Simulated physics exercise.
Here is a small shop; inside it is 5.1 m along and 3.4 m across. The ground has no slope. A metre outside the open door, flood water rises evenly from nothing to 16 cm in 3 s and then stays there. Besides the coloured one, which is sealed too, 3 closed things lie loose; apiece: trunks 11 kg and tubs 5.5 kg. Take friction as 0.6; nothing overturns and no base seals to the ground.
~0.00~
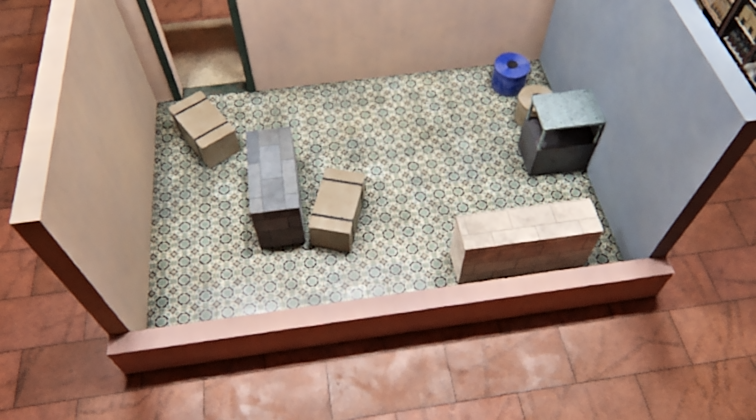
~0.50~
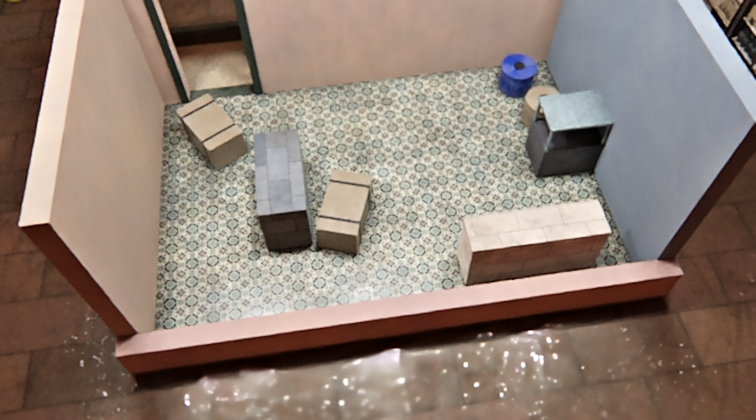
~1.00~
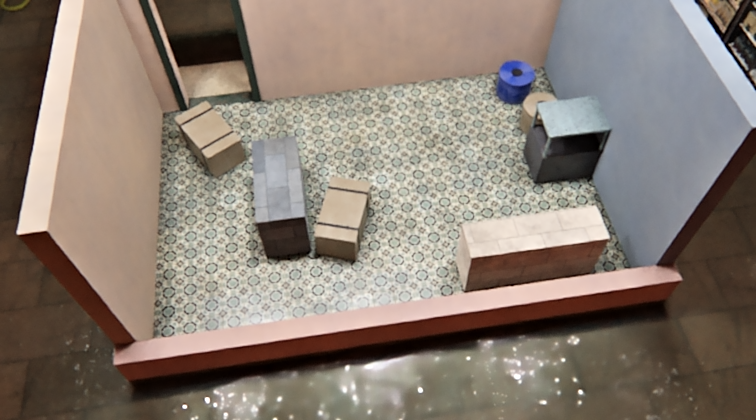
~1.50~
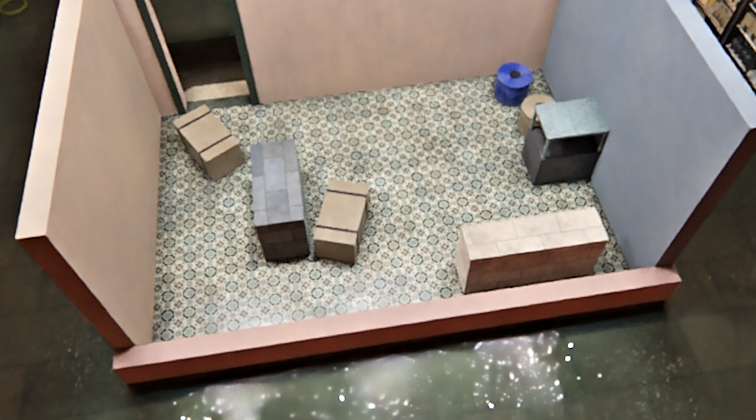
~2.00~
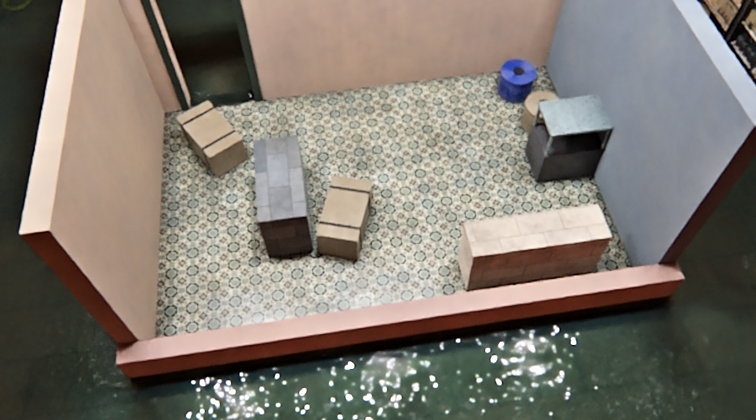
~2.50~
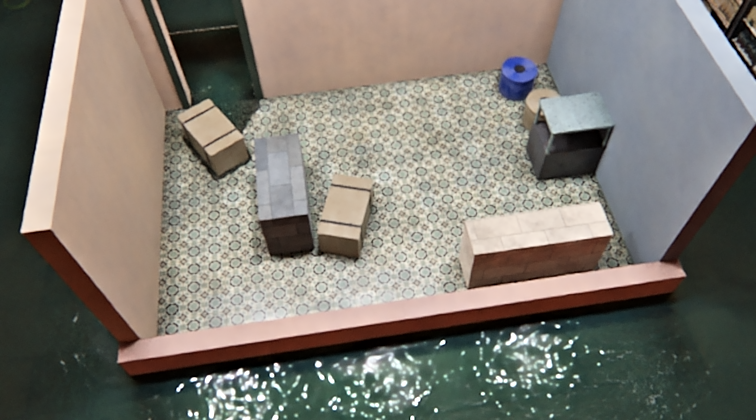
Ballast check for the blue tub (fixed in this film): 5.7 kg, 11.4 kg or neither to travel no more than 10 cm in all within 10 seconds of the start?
I expect that the smaller load will do.
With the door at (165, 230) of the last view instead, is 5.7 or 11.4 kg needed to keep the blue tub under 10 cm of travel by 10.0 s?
In that case the smaller load will do.
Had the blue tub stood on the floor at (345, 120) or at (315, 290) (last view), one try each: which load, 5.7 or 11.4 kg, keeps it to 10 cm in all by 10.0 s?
In that order: The smaller is enough; neither holds.
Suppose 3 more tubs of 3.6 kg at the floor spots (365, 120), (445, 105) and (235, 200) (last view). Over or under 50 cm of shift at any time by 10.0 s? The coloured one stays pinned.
In that order: Under, less, over.
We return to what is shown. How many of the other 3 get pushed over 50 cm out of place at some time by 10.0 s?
That makes 1.
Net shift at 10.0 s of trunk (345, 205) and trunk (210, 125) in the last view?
In that order: 0 cm, 300 cm.
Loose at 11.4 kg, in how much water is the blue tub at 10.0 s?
Roughly 1 cm.
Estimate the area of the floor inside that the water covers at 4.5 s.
Roughly 5.0 m2.
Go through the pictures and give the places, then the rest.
The blue tub at (512, 65), on the bottom; 0.0 m2 under water; 0 of 4 have shifted, in the first frame.
The blue tub at (519, 66), on the bottom; water covers 0.0 m2; 0 of 4 have shifted, in the second frame.
The blue tub at (517, 73) rests on the ground; water covers 0.0 m2; 0 of 4 have shifted, in the third frame.
The blue tub at (515, 75) rests on the ground; water covers 0.0 m2; 0 of 4 have shifted, in the fourth frame.
The blue tub at (519, 72) rests on the ground; water covers 0.0 m2; 0 of 4 have shifted, in the fifth frame.
The blue tub at (520, 69), on the bottom; 0.4 m2 under water; 0 of 4 have shifted, in the sixth frame.
After 3.5 s the blue tub would be 0 cm from its start with 5.7 kg and 0 cm from its start with 11.4 kg; 0 cm of water round it then.
After 4.5 s the blue tub would be 0 cm from its start with 5.7 kg and 0 cm from its start with 11.4 kg; 0 cm of water round it then.
After 7.0 s the blue tub would be 0 cm from its start with 5.7 kg and 0 cm from its start with 11.4 kg; 0 cm of water round it then.
After 10.0 s the blue tub would be 0 cm from its start with 5.7 kg and 0 cm from its start with 11.4 kg; 1 cm of water round it then.
